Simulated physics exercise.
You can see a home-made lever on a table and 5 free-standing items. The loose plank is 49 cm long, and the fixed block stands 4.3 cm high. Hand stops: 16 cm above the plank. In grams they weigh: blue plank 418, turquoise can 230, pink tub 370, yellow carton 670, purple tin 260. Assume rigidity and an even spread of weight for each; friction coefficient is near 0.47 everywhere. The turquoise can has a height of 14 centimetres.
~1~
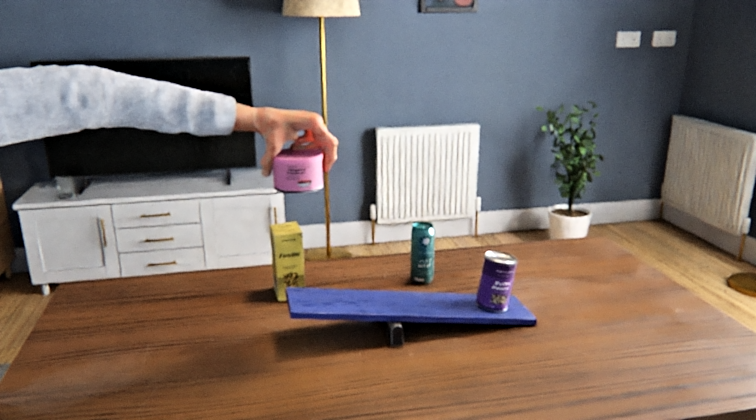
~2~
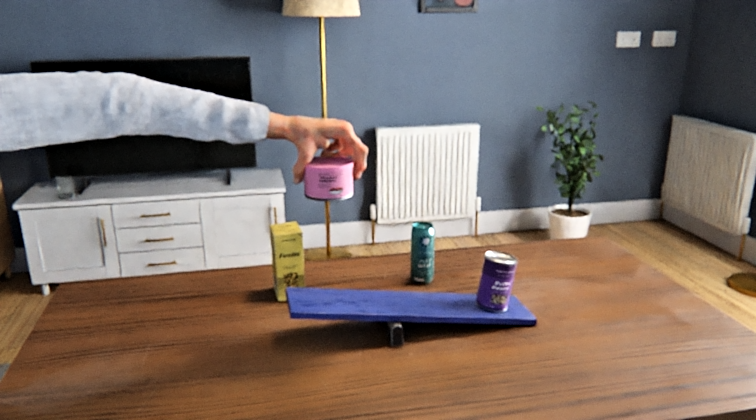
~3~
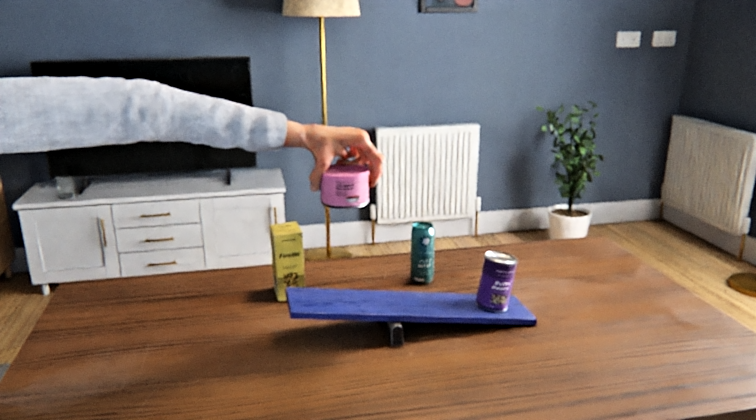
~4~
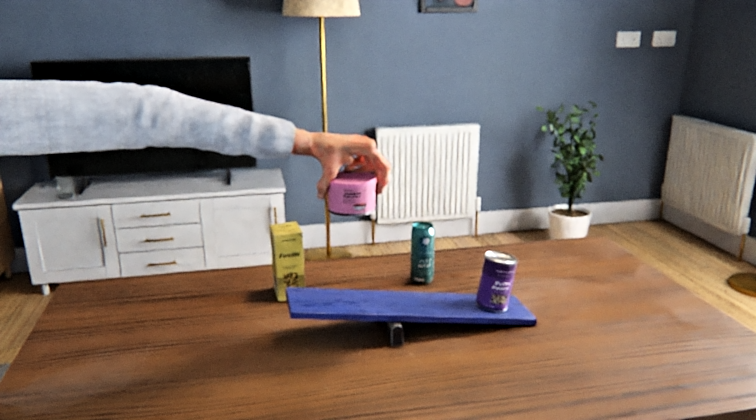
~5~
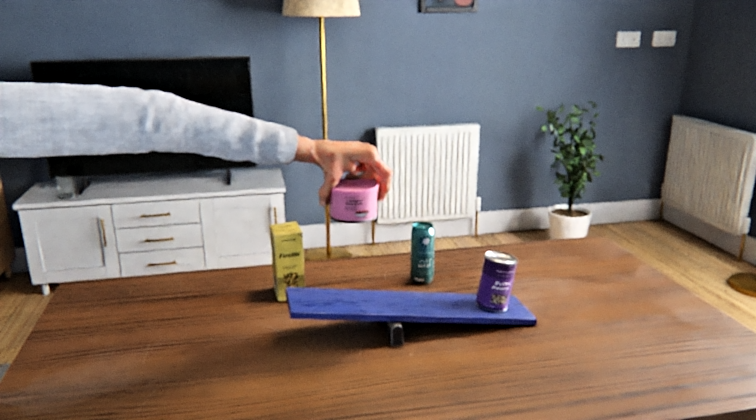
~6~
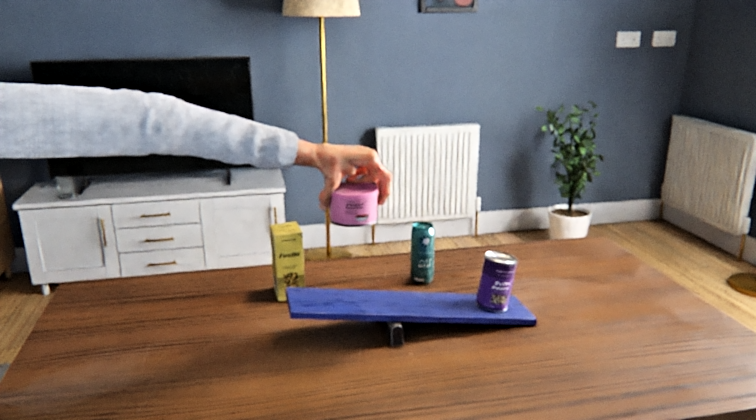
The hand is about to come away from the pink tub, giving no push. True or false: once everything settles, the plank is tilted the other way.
False.
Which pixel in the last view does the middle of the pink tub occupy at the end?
In the end it sits at around (362, 287).
Then, 0.36 s after the last picture, plank at 4°, leaning as at the start; pink tub leaning 4° near (358, 289); purple tin leaning 4°.
Then, 0.72 s after the last picture, plank at 8°, leaning as at the start; pink tub leaning 8° near (362, 287).
At rest, plank at 8°, leaning as at the start; not toppled but over 4 cm from the start, pink tub; the other 4 in place, give or take 4 cm. Seen from the same camera at the end, pink tub near (362, 287). The plank lies as before.
